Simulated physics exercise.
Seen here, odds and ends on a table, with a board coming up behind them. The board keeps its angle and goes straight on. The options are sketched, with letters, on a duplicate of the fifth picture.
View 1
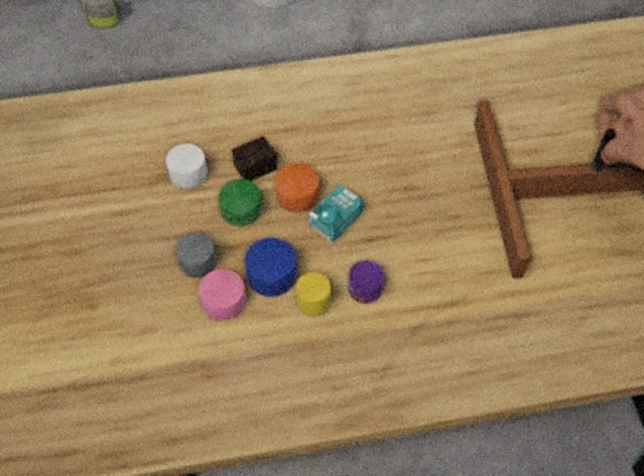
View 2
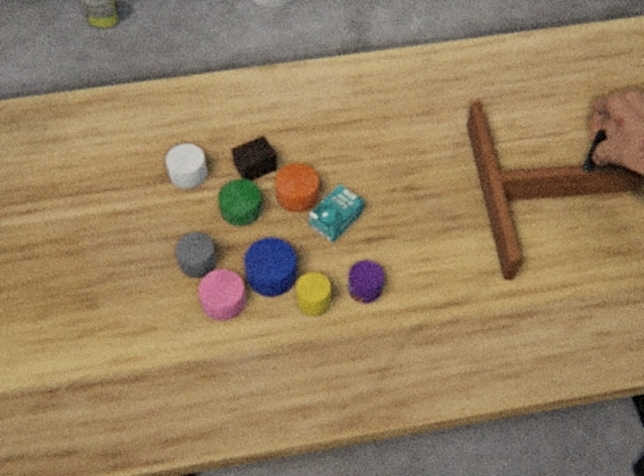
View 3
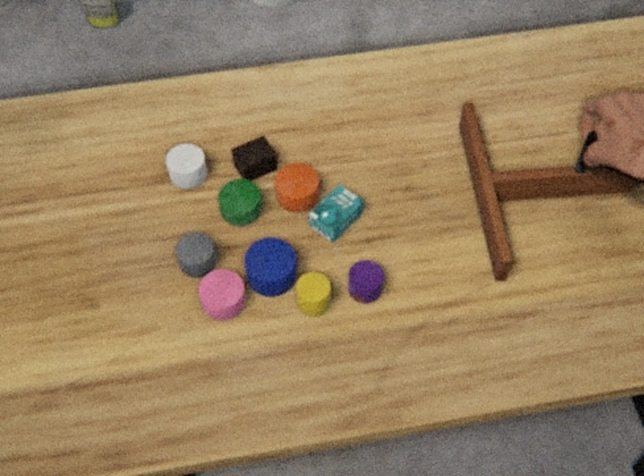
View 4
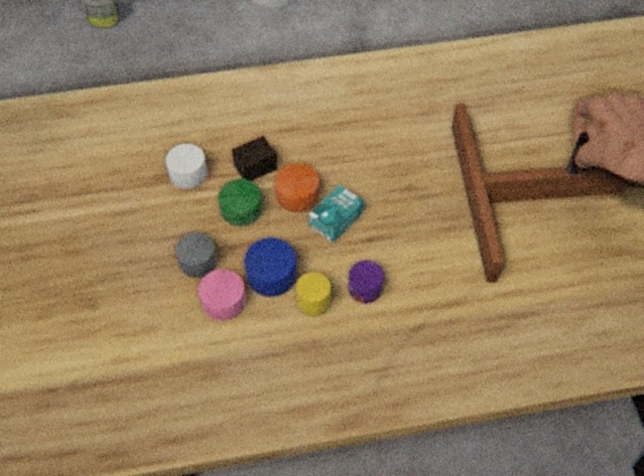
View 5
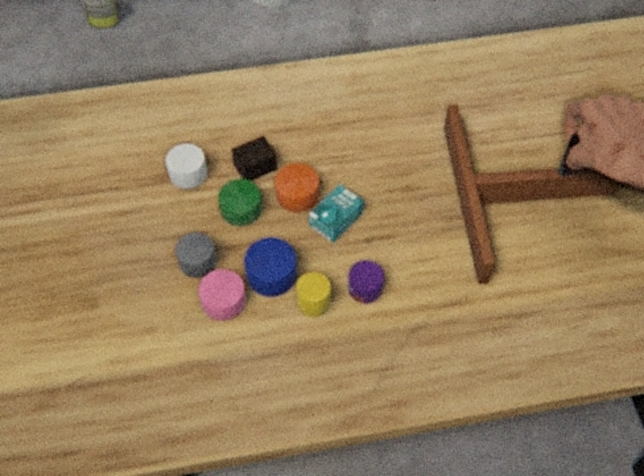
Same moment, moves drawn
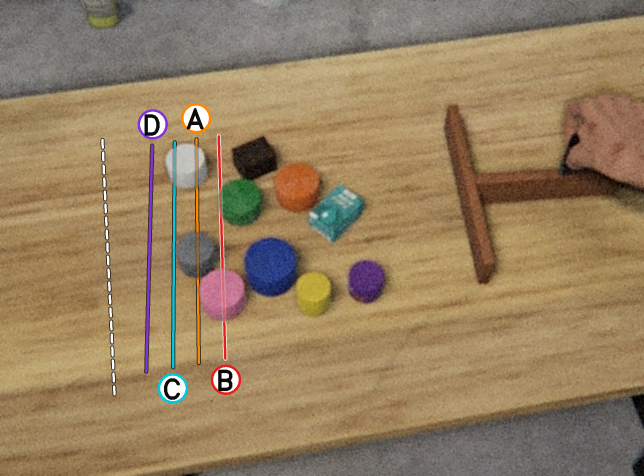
A hand slides a wooden T-shaped board slightly left across the table beside motionless small objects.
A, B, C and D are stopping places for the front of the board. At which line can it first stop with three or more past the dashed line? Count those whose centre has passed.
Stop at D.
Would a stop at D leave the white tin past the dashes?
Yes.
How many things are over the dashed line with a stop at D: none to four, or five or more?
Four.
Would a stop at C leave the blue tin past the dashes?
No.
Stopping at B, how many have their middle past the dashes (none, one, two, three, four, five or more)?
The count is none.
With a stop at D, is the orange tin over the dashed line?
No.
On the marked copy, A at (197, 241); B at (222, 238); C at (174, 245); D at (149, 249); the dashed line at (108, 253).
Following D. Soon after the start, board (357, 196); grey pot (197, 255); white tin (187, 167); none across.
Later, board (241, 213); grey pot (171, 258); pink pot (183, 300); none across.
In the end, board (148, 227); grey pot (77, 272); pink pot (87, 315); four across.
As for the rest, A gets none across; B gets none across; C gets only one across.
